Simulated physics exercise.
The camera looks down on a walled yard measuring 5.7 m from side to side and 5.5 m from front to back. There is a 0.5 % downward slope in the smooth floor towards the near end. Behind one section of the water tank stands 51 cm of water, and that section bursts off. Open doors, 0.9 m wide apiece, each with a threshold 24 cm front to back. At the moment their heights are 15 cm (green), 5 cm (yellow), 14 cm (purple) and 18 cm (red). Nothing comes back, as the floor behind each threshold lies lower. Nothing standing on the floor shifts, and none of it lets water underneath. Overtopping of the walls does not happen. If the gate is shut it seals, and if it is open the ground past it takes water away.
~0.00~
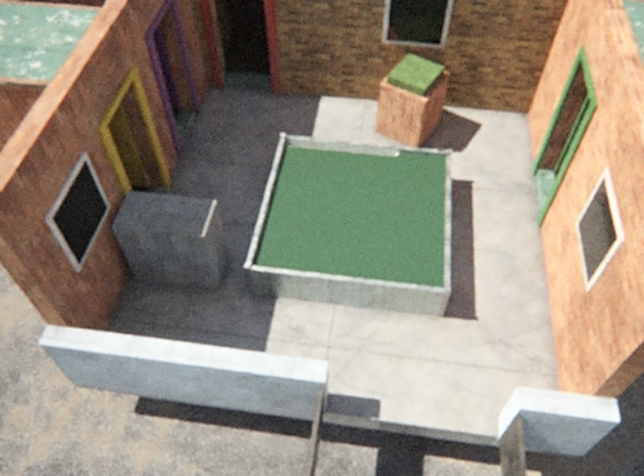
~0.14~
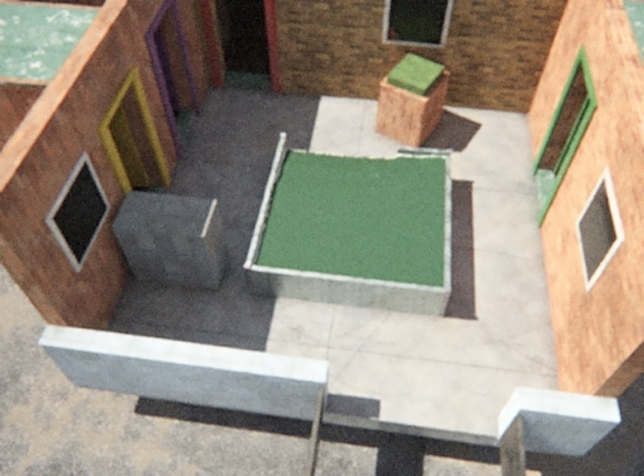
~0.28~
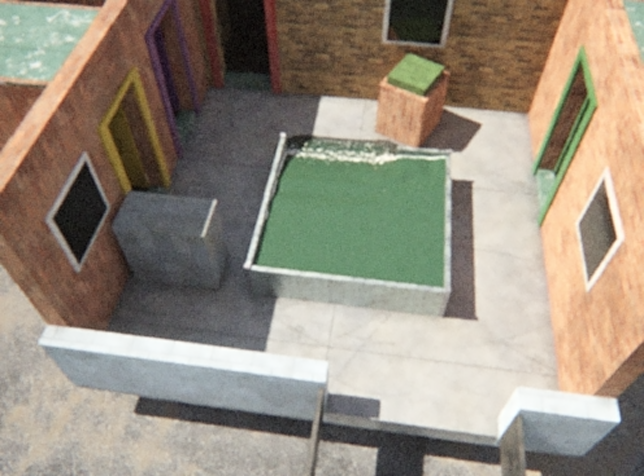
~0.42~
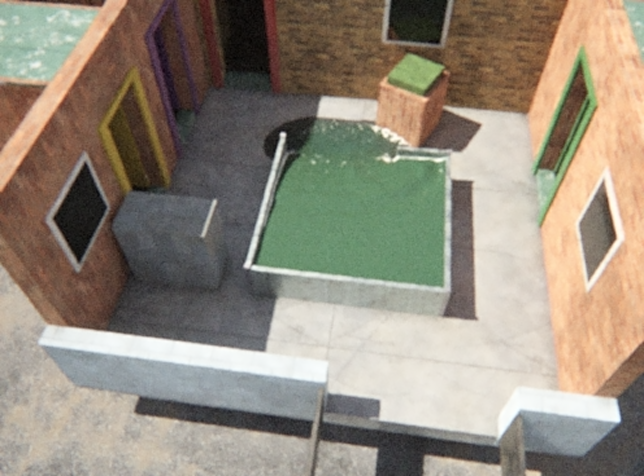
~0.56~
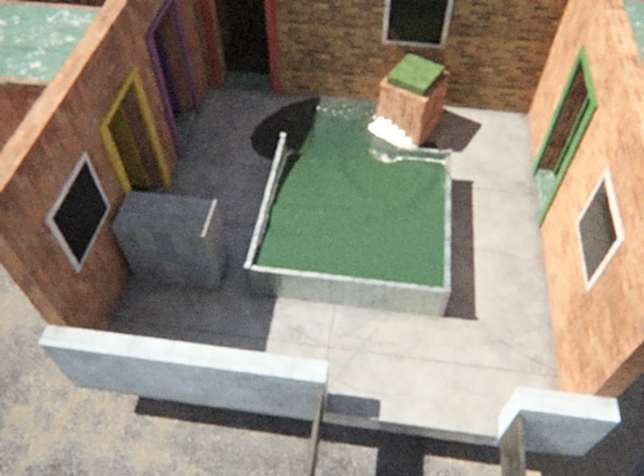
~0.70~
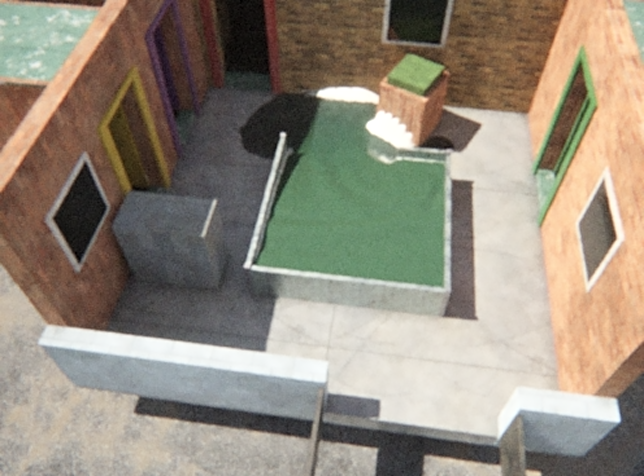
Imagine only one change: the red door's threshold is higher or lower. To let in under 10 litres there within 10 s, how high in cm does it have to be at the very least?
At least roughly 30 cm.
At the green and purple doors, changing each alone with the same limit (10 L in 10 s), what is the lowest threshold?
About 9.0 cm at green and 24 cm at purple.
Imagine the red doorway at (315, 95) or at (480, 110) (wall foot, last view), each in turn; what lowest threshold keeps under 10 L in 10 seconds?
In turn: About 34 cm, about 6.5 cm.
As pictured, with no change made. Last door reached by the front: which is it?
Yellow.
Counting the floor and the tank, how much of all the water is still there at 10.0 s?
Close to 86 in a hundred.
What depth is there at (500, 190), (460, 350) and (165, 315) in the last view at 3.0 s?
The three readings, in order, are 1, 0 and 0 cm.
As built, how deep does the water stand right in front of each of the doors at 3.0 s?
Depths in cm: Green 6, yellow 4, purple 23, red 27.
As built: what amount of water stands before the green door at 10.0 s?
Some 8.5 centimetres.
After 1.4 s water covers 25 % of the floor, deepest (40 cm) near (336, 100); 12 cm at the red door, 0 litres in over its 18 cm threshold.
After 3.0 s water covers 45 % of the floor, deepest (41 cm) near (218, 90); 27 cm at the red door, 14 litres in over its 18 cm threshold.
After 10.0 s water covers 95 % of the floor, deepest (16 cm) near (146, 236); 11 cm at the red door, 72 litres in over its 18 cm threshold.
At the red door as built, the water arrived by 1.1 s and peaked near 28 cm at 3.6 s.
With a threshold of 24.5 cm, 27 litres would have come in within the 10 s; with 33 cm, 5 litres. So under 10 litres takes about 30 cm.
